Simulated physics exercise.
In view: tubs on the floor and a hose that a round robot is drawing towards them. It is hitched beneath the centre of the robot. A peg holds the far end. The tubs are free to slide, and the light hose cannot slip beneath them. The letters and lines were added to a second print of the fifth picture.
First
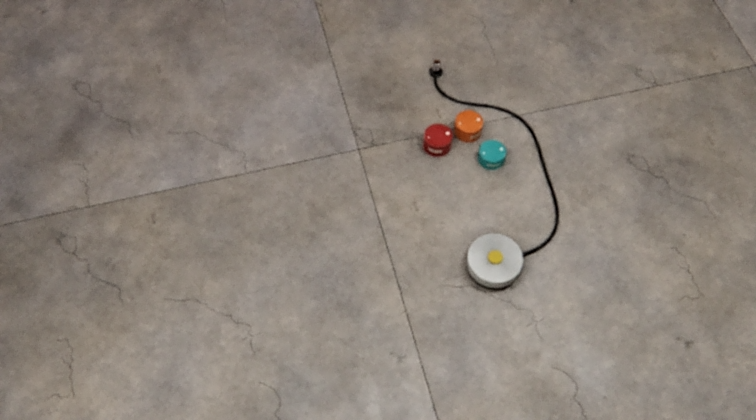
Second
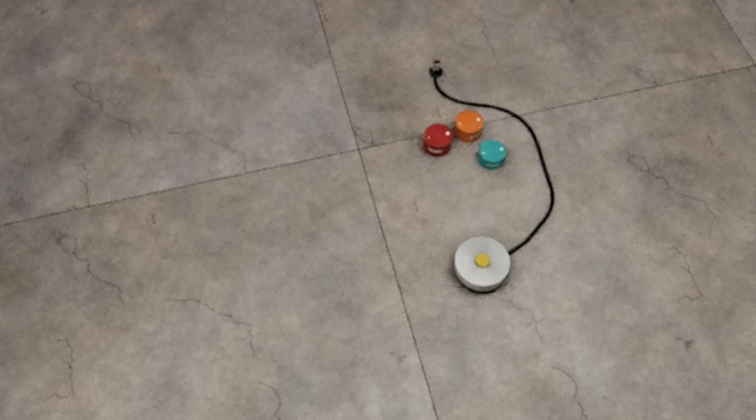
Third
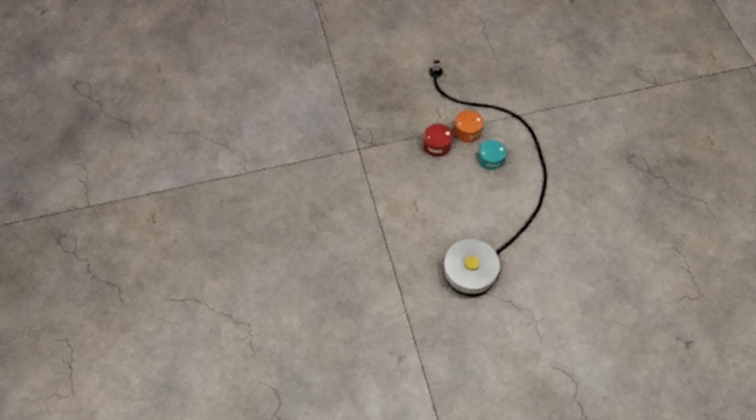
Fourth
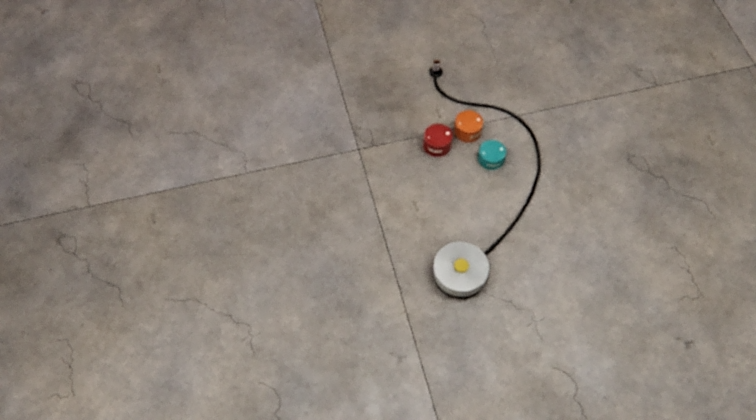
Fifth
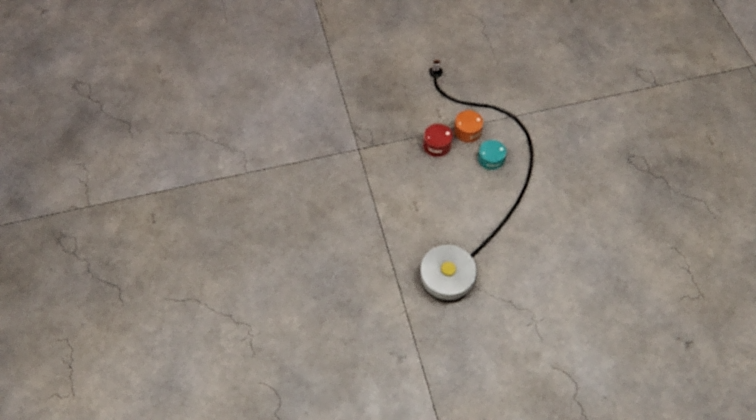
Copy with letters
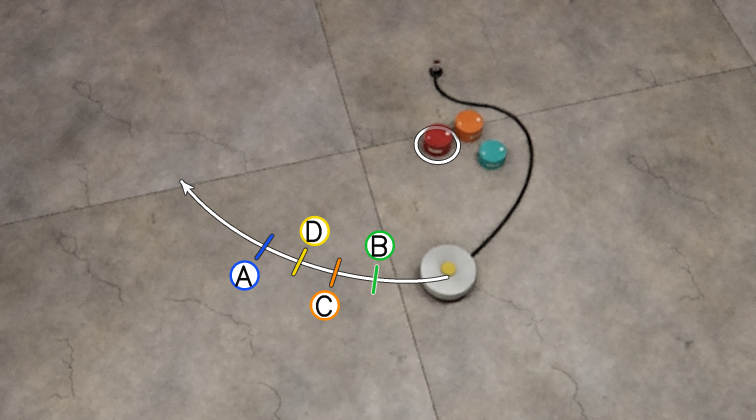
A round robot slides slowly left across the floor, drawing a black hose behind it.
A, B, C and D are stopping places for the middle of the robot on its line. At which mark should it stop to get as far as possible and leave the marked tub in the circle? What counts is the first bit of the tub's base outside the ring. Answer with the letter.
No farther than D.
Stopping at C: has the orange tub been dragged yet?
No.
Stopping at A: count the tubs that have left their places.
By then, three.
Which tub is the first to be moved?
Turquoise.
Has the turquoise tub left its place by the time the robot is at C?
By then, yes.
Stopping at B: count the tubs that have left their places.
The count is none.
On the marked copy, A at (264, 247); B at (375, 279); C at (335, 273); D at (300, 262); the ring at (437, 145); the route from (447, 277) via (289, 258) to (181, 181).
With D. Early on, robot (396, 277); red tub (438, 140).
Further on, robot (341, 270); red tub (438, 140); turquoise tub (484, 154).
At the end, robot (299, 258); orange tub (465, 126); red tub (436, 140); turquoise tub (462, 149); the red tub is still in its ring.
As for the rest, A drags the ringed tub to (421, 136); B is safe but short; C is safe but short.
